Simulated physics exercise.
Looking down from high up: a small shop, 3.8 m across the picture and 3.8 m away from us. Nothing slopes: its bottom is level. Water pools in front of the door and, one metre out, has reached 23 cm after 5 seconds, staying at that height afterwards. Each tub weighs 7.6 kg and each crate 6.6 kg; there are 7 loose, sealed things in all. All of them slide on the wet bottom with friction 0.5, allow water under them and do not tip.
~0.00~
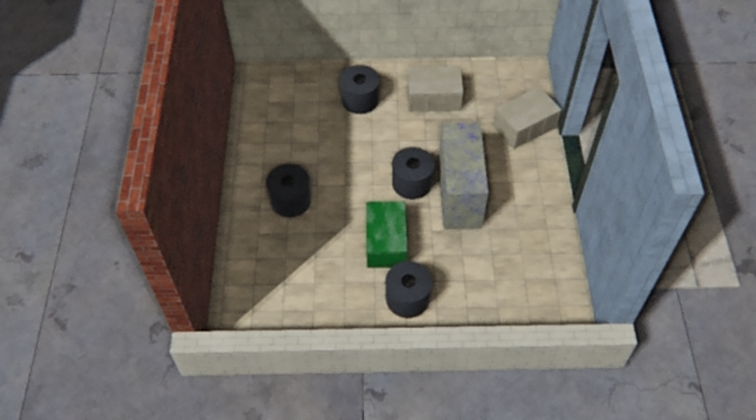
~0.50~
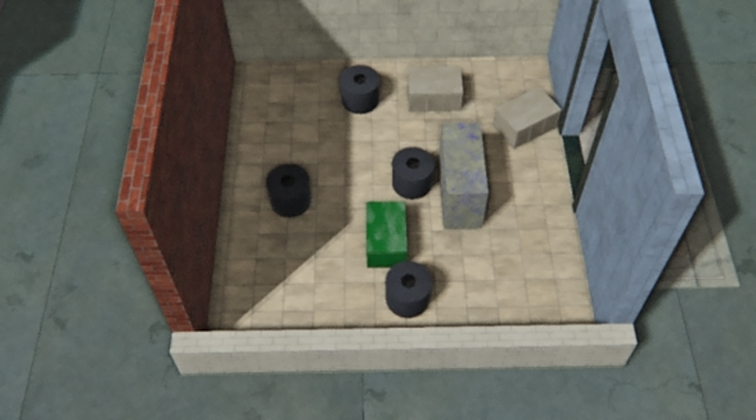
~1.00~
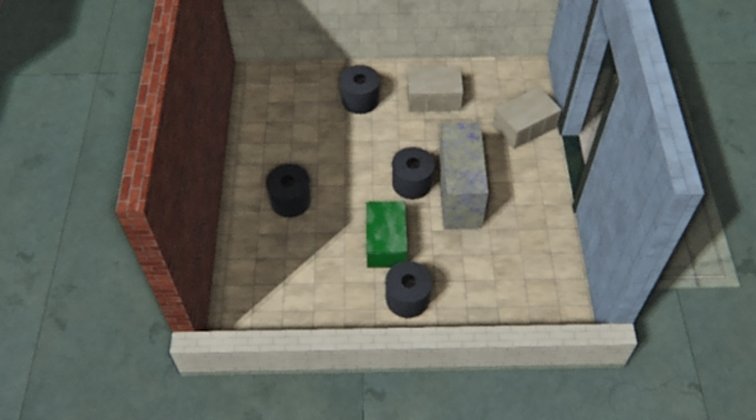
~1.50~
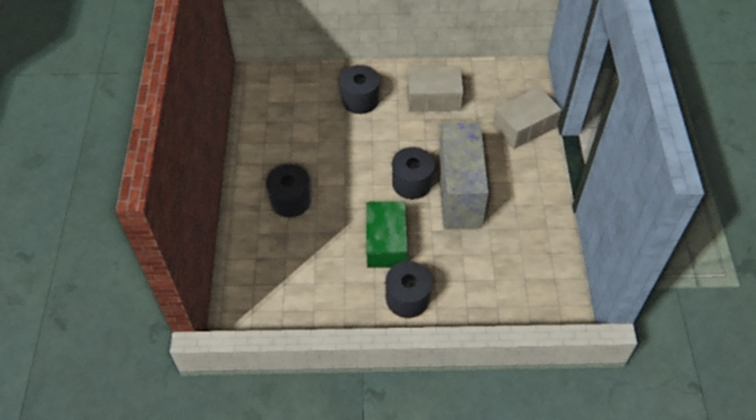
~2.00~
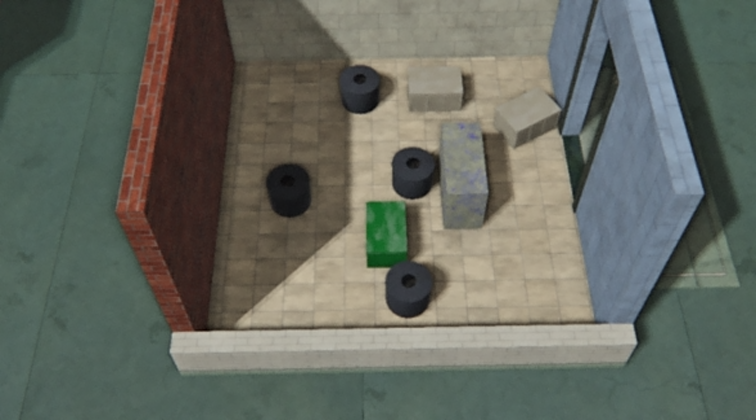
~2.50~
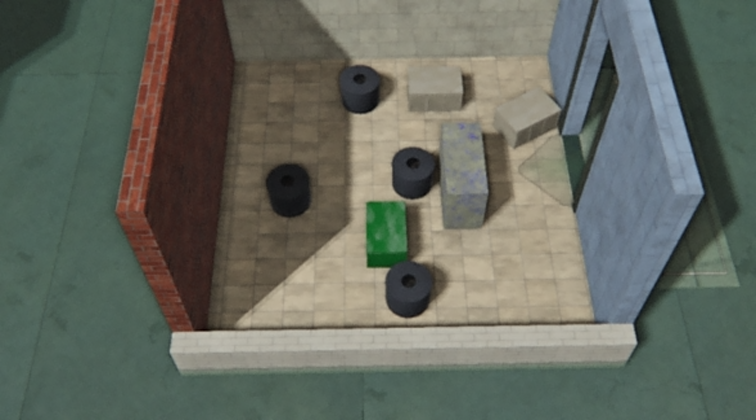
To begin with, a small walled shop seen from above holds a green crate, four dark cylinders and several pale blocks on a dry tiled floor, while the grey ground outside turns dull green. Then water slips through the doorway on the right and wets a small patch inside; every object stays still.
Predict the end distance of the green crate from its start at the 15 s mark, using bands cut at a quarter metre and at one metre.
Band: A quarter metre to one metre.
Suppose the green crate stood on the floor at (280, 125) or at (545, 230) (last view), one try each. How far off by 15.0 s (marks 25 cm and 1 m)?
At the first spot it winds up well off, and at the second it winds up well off.
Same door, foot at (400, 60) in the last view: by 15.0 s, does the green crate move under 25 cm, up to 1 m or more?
So the green crate is well away by then.
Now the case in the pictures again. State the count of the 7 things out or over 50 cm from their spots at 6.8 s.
By my reckoning, 3.
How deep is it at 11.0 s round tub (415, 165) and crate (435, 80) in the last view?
I'd estimate 5 cm for the first and 5 cm for the second.
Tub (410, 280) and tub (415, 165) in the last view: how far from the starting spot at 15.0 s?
In that order: 250 cm, 150 cm.
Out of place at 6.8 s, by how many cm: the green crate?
Displacement by then near 0 cm.
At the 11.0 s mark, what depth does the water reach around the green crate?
Somewhere close to 5 cm.
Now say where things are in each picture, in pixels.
In the first frame, the green crate at (386, 226), on the bottom; water covers 0.0 m2; 0 of 7 have shifted.
In the second frame, the green crate at (386, 226), on the bottom; water covers 0.0 m2; 0 of 7 have shifted.
In the third frame, the green crate at (386, 226) rests on the ground; 0.0 m2 under water; 0 of 7 have shifted.
In the fourth frame, the green crate at (386, 226), on the bottom; water covers 0.0 m2; 0 of 7 have shifted.
In the fifth frame, the green crate at (386, 226), on the bottom; water covers 0.0 m2; 0 of 7 have shifted.
In the sixth frame, the green crate at (386, 226) rests on the ground; 0.3 m2 under water; 0 of 7 have shifted.
After 3.5 s the green crate is near (386, 226), 0.0 m from its start, aground; 0 afloat.
After 6.8 s the green crate is near (386, 226), 0.0 m from its start, aground; 1 afloat.
After 11.0 s the green crate is near (422, 228), 0.4 m from its start, afloat; 6 afloat.
After 15.0 s the green crate is near (414, 279), 0.7 m from its start, afloat; 7 afloat.
